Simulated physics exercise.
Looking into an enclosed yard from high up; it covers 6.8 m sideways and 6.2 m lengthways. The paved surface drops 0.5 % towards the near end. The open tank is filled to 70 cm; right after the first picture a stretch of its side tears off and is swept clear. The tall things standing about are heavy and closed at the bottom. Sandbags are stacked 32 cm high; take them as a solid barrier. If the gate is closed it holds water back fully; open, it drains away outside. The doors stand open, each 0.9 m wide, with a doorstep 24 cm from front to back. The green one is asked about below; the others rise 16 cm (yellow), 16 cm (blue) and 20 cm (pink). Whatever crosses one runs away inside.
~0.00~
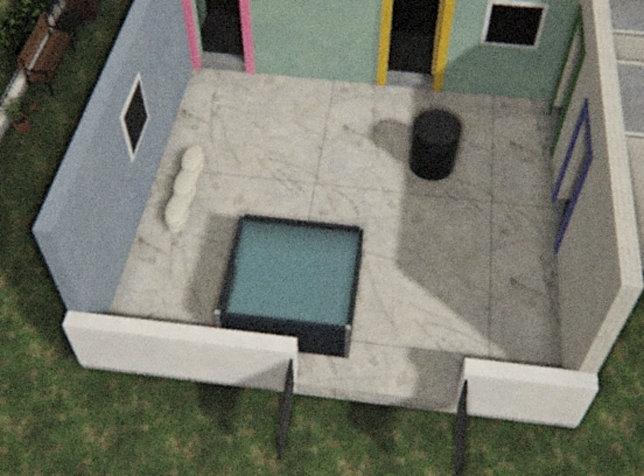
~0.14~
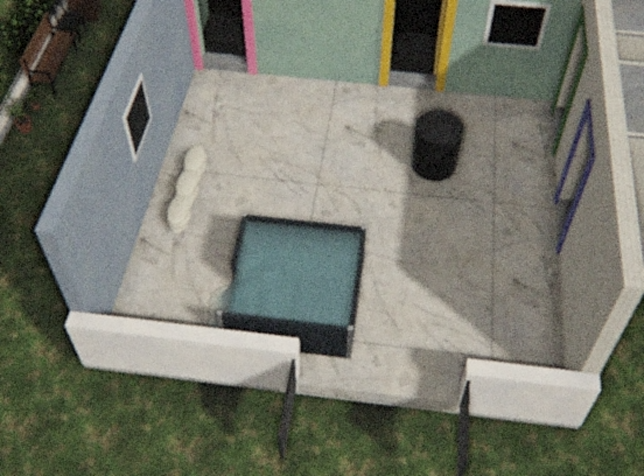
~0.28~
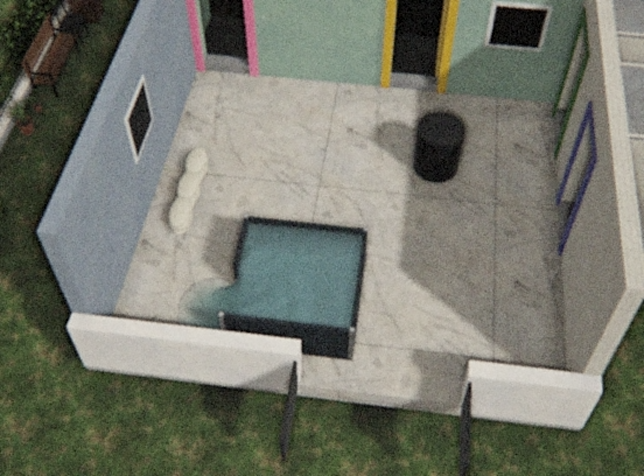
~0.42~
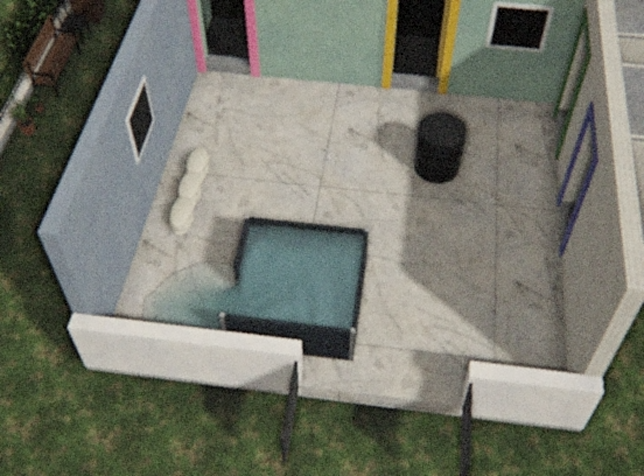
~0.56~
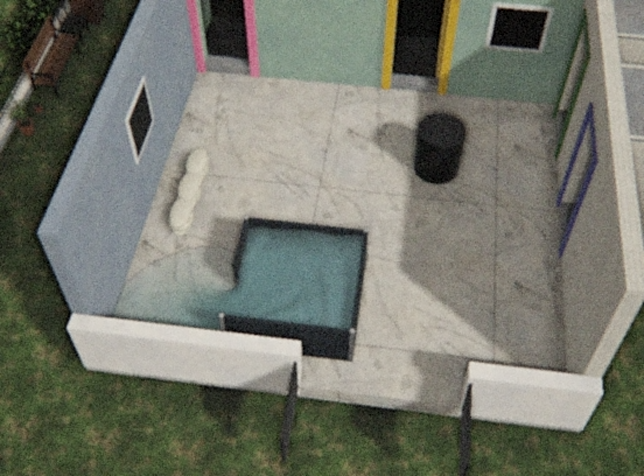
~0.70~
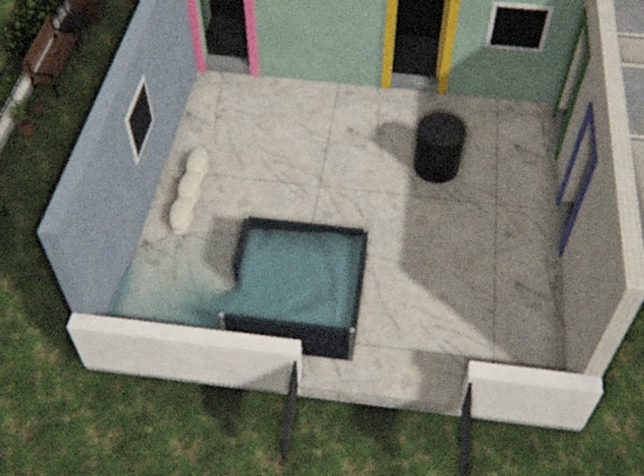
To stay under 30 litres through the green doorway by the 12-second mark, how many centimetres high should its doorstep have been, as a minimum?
It would have to be roughly 7.5 cm high.
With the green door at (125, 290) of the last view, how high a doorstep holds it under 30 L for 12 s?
Roughly 31 cm.
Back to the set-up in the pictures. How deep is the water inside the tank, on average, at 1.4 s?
About 47 cm.
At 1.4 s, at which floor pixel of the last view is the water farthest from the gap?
Around (160, 183).
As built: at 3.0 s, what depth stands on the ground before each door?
In cm: Green 0, yellow 0, blue 0, pink 10.
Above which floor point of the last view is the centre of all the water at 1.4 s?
Around (251, 304).
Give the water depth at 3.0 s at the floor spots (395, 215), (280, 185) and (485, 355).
Roughly 0, 3 and 0 cm, in turn.
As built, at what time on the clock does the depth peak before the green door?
Near 8.0 s.
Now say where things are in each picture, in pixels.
The first frame shows still water, 70 cm deep, in the open tank at (293, 272); the green door at (564, 91) is dry.
In the second frame, the gap is at (231, 306), the front 0.3 m out at (215, 298); the back of the open tank holds 70 cm.
In the third frame, the gap is at (233, 309), the front 0.8 m out at (183, 323); the back of the open tank holds 70 cm.
In the fourth frame, water pours out at (234, 311) and has run 1.4 m, to (149, 309); about 8 cm deep outside, 70 cm at the back.
In the fifth frame, the gap is at (234, 311), the front 1.8 m out at a hidden place; the back of the open tank holds 64 cm.
In the sixth frame, the front is at (135, 256), 1.9 m from the gap at (234, 310); 3.4 m2 of floor is wet, 58 cm left at the back; 6.2 m in a straight line remain to the green door at (569, 94).
After 1.4 s water covers 10 % of the floor, deepest (56 cm) near (107, 335); it has not reached the green door.
After 3.0 s water covers 30 % of the floor, deepest (30 cm) near (163, 353); it has not reached the green door.
After 12.0 s water covers 95 % of the floor, deepest (12 cm) near (559, 402); 7 cm at the green door, 0 litres in over its 24 cm doorstep.
At the green door as built, the water arrived by 6.4 s and peaked near 13 cm at 7.8 s.
With a doorstep of 6 cm, 53 litres would have come in within the 12 s; with 9.5 cm, 10 litres. So under 30 litres takes about 7.5 cm.
